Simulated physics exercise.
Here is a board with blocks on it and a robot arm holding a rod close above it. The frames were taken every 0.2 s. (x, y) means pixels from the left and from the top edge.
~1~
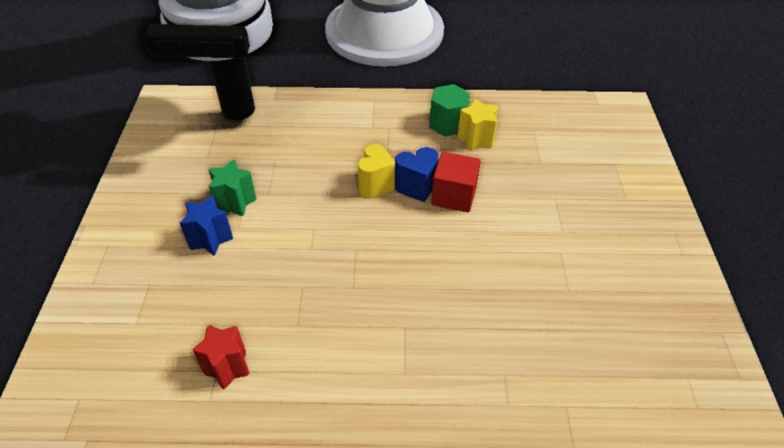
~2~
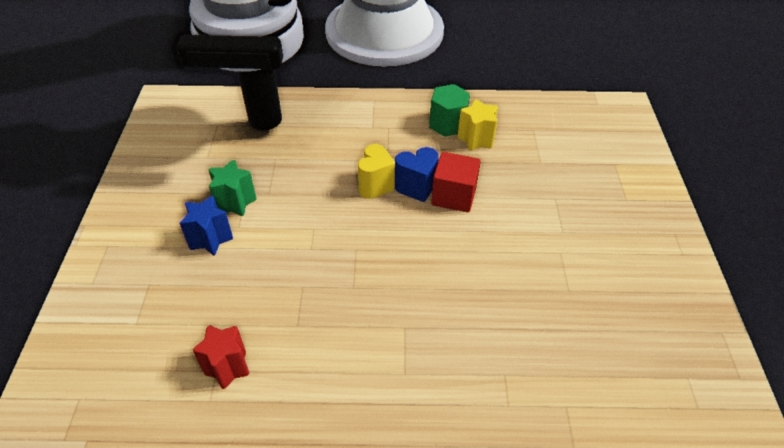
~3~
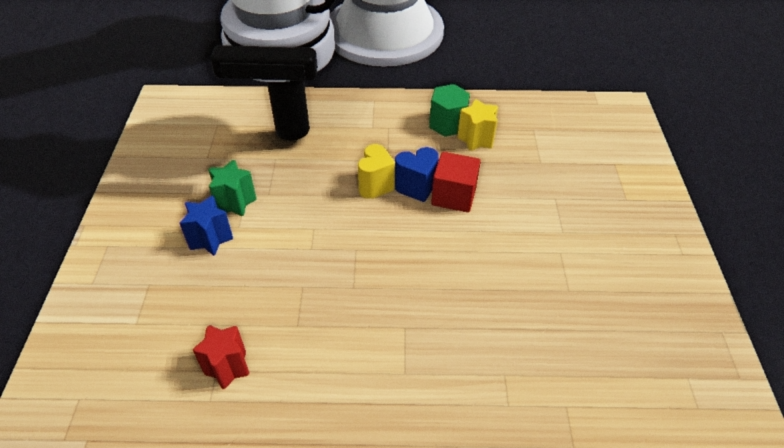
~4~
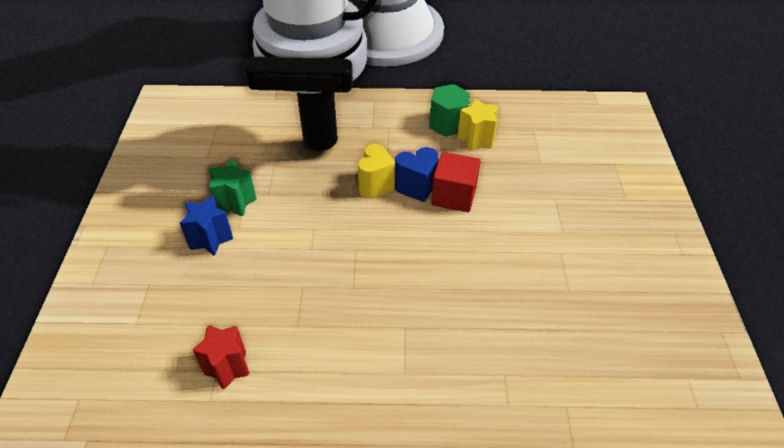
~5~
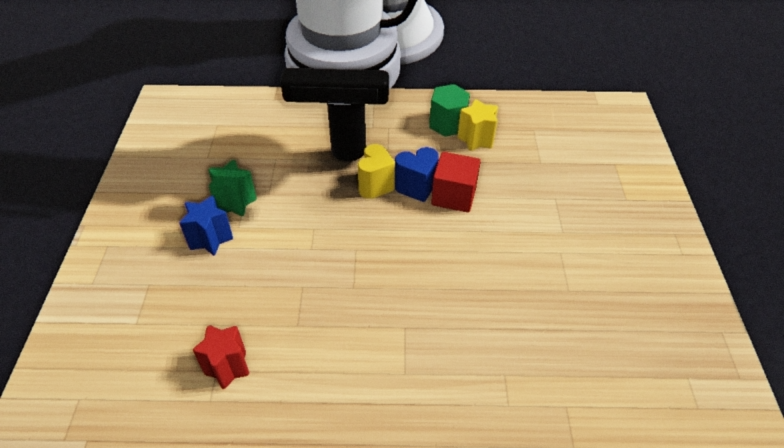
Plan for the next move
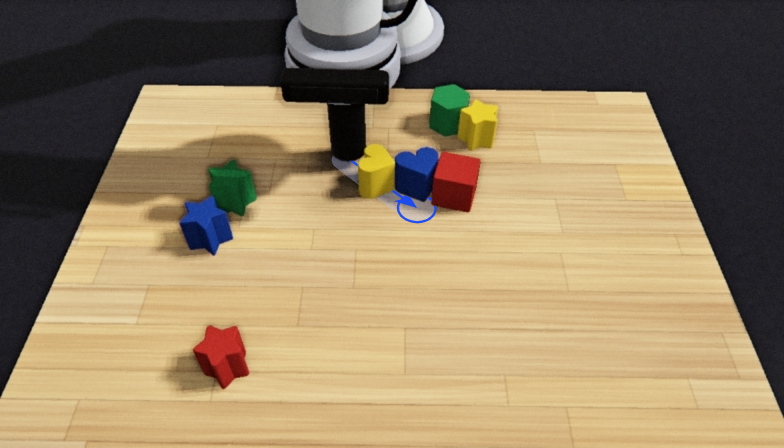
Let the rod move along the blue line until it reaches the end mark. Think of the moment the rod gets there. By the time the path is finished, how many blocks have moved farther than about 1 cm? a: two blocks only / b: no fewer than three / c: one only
My answer is option b.
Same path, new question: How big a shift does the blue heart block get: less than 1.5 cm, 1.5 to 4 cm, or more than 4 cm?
That one ends up more than 4 cm from where it is now.
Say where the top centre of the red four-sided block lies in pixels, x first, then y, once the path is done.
Around (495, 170).
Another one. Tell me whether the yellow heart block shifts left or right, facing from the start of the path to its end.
To the right.
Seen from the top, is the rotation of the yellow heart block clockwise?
I expect so.
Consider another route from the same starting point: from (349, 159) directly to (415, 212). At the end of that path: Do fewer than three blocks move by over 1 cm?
No, that is not how it ends up.
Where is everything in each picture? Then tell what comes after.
The first picture shows rod's lower end at (239, 110); yellow heart block at (375, 158); blue heart block at (418, 159); red four-sided block at (458, 167).
The second picture shows rod at (265, 120); blocks still.
The third picture shows rod at (293, 130); blocks still.
The fourth picture shows rod at (321, 140); blocks still.
The fifth picture shows rod at (349, 150); yellow heart block at (375, 158); blue heart block at (418, 159); red four-sided block at (458, 167).
Drawn move, from (349, 159) to (417, 208).
On the path given first. One third of the way, rod at (371, 166); yellow heart block at (383, 171), turned 25° clockwise; blue heart block at (422, 160).
Two thirds of the way, rod at (394, 182); yellow heart block at (390, 187), turned 80° clockwise; blue heart block at (436, 166), turned 20° anticlockwise; red four-sided block at (474, 169).
At the end, rod at (417, 199); yellow heart block at (396, 198), turned 115° clockwise; blue heart block at (459, 177), turned 45° anticlockwise; red four-sided block at (495, 170), turned 30° anticlockwise.
